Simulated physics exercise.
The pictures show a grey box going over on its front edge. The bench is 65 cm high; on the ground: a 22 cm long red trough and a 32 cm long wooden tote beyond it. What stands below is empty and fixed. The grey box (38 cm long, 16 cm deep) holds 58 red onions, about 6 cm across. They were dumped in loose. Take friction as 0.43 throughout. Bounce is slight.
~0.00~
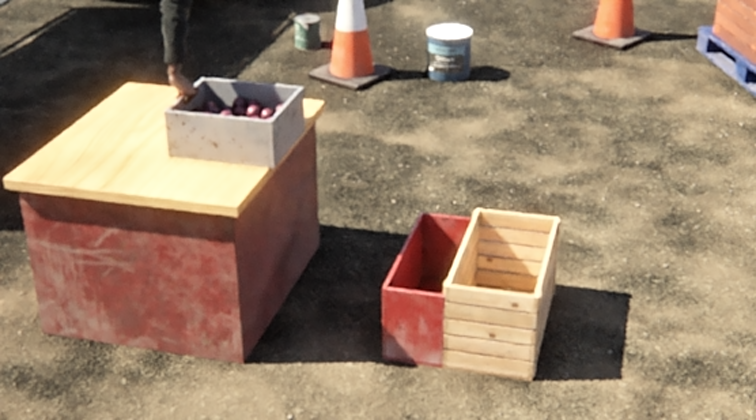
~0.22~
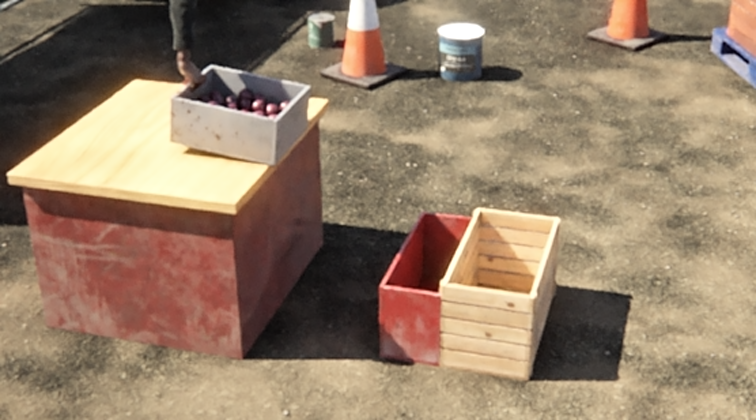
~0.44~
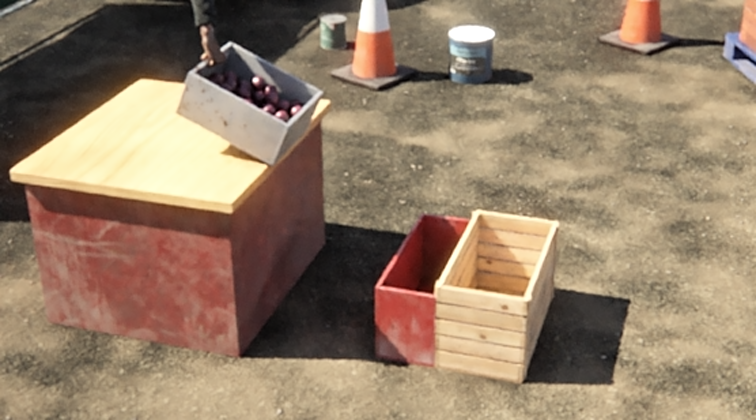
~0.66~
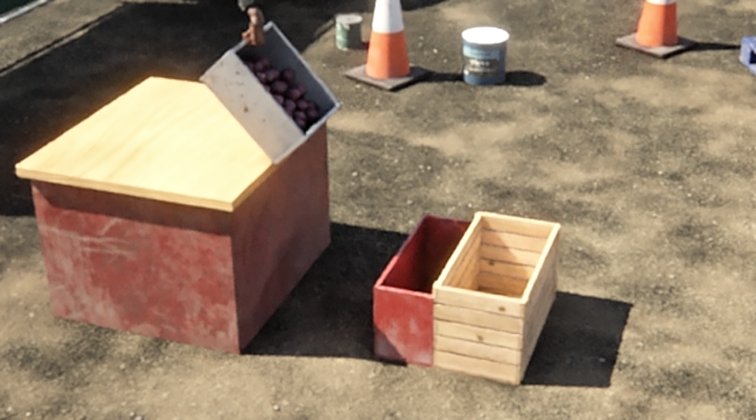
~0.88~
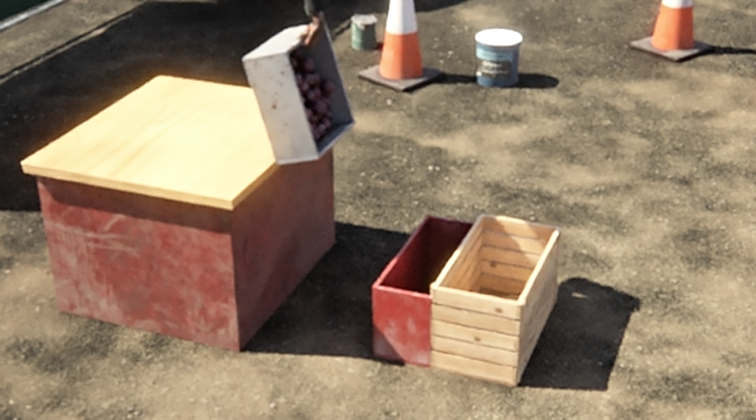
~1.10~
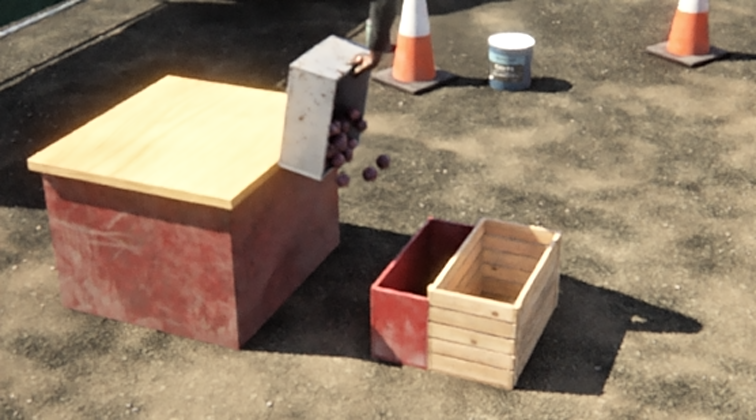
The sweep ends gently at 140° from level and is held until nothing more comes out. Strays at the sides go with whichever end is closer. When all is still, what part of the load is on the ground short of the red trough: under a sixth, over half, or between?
Expect more than half of the load on the ground short of the red trough.
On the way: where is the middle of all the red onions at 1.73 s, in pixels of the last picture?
Near (381, 305).
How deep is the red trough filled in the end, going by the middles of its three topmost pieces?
About 5 cm.
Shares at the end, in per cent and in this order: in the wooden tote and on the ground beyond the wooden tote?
About 0 and 0 per cent.
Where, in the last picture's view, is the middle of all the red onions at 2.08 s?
Near (375, 308).
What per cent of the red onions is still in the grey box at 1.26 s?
Some 65 per cent.
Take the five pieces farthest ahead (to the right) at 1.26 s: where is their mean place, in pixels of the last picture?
At about (395, 242).
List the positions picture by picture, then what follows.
In the first picture (each is followed by its nearest rim corner in this view), grey box, (269, 121); red trough, (441, 295); 0° from level; none out.
The second picture shows grey box, (274, 120); 6° from level.
The third picture shows grey box, (286, 124); 23° from level.
The fourth picture shows grey box, (305, 136); 47° from level.
The fifth picture shows grey box, (318, 155); 74° from level.
The sixth picture shows grey box, (322, 177); red trough, (426, 299); 100° from level; 4 out, the lowest onion at (370, 174).
After 1.26 s, tilt 117°; 39 still in the grey box and 19 in the air.
After 1.45 s, tilt 132°; 7 still in the grey box, 1 in the red trough, 13 on the ground short of the red trough and 37 in the air.
After 1.73 s, tilt 140°; 9 in the red trough, 41 on the ground short of the red trough and 8 in the air.
Outcome (at 2.08 s), 10 in the red trough and 48 on the ground short of the red trough. Asked share, 48 of 58, 83 per cent.
